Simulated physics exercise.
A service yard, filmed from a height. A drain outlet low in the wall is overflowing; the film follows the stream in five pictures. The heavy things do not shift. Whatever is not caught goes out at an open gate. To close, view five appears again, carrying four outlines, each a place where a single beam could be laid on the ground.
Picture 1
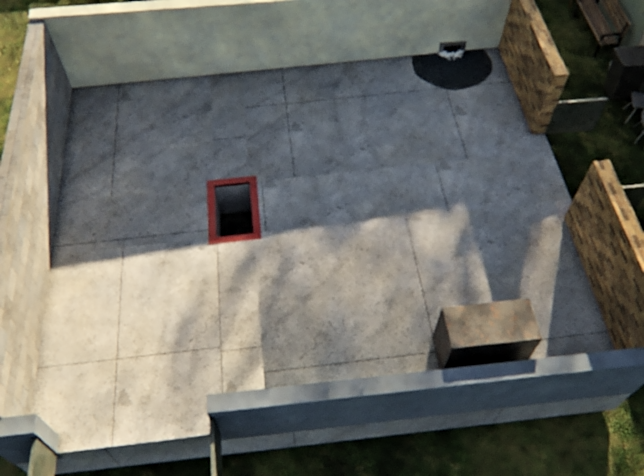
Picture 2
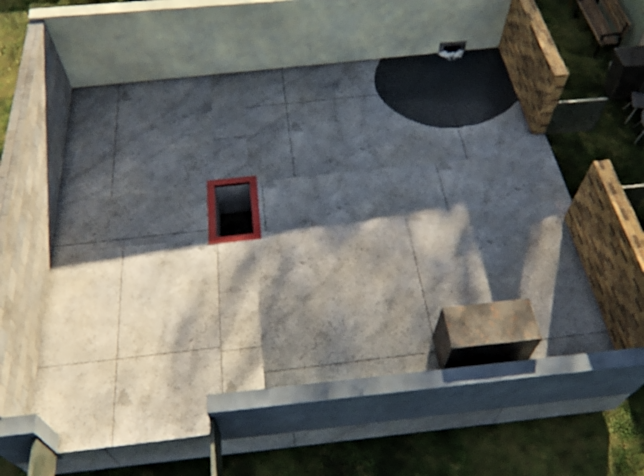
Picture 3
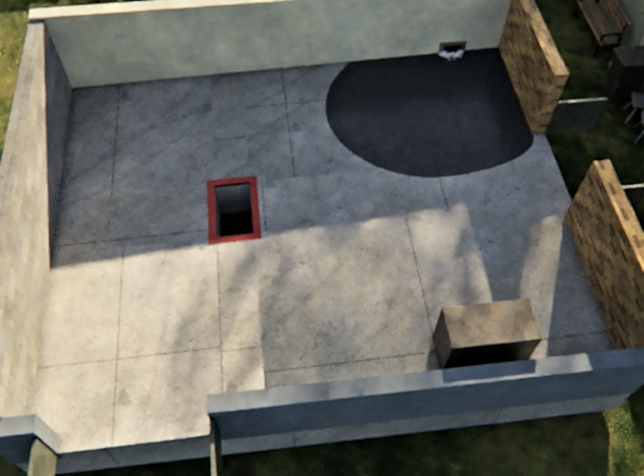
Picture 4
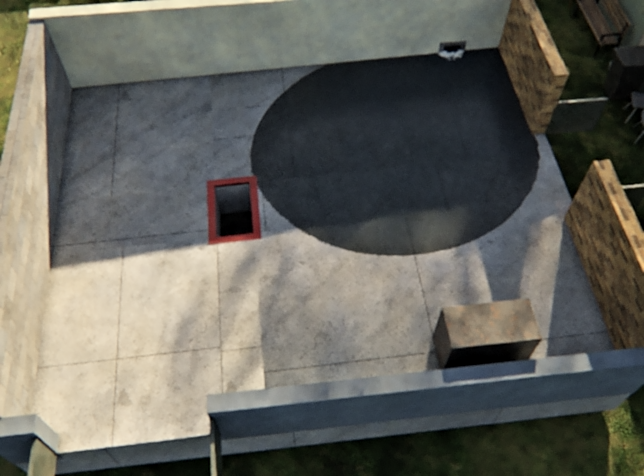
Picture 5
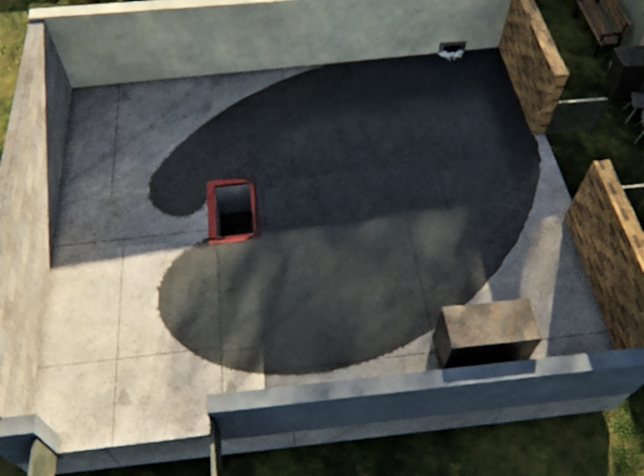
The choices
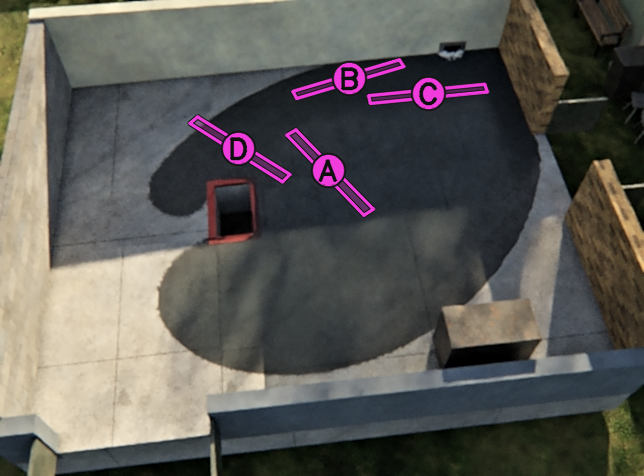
A dark wet patch spreads over the pale concrete floor of a walled yard, seen from a height by a still camera. A small opening sits in the back wall at upper right, a red-rimmed rectangular hole lies left of centre, and a brown box stands at lower right. From below the opening, the patch widens leftward and forward, then wraps around the red rim on both sides.
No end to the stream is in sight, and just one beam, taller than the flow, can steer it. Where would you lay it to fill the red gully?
B beats the others.
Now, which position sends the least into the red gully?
The answer is A.
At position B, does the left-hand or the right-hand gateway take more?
More leaves on the left.
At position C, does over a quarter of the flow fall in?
No, it does not.
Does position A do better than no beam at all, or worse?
It is worse.
In magenta, A from (291, 132) to (368, 212); B from (294, 94) to (401, 63); C from (369, 99) to (486, 88); D from (193, 120) to (286, 178).
Choosing A, next to none of the stream goes into the red gully, about 97 % out by the gates.
Choosing B, about 27 % of the stream goes into the red gully, about 72 % out by the gates.
Choosing C, about 12 % of the stream goes into the red gully, about 88 % out by the gates.
Choosing D, about 16 % of the stream goes into the red gully, about 83 % out by the gates.
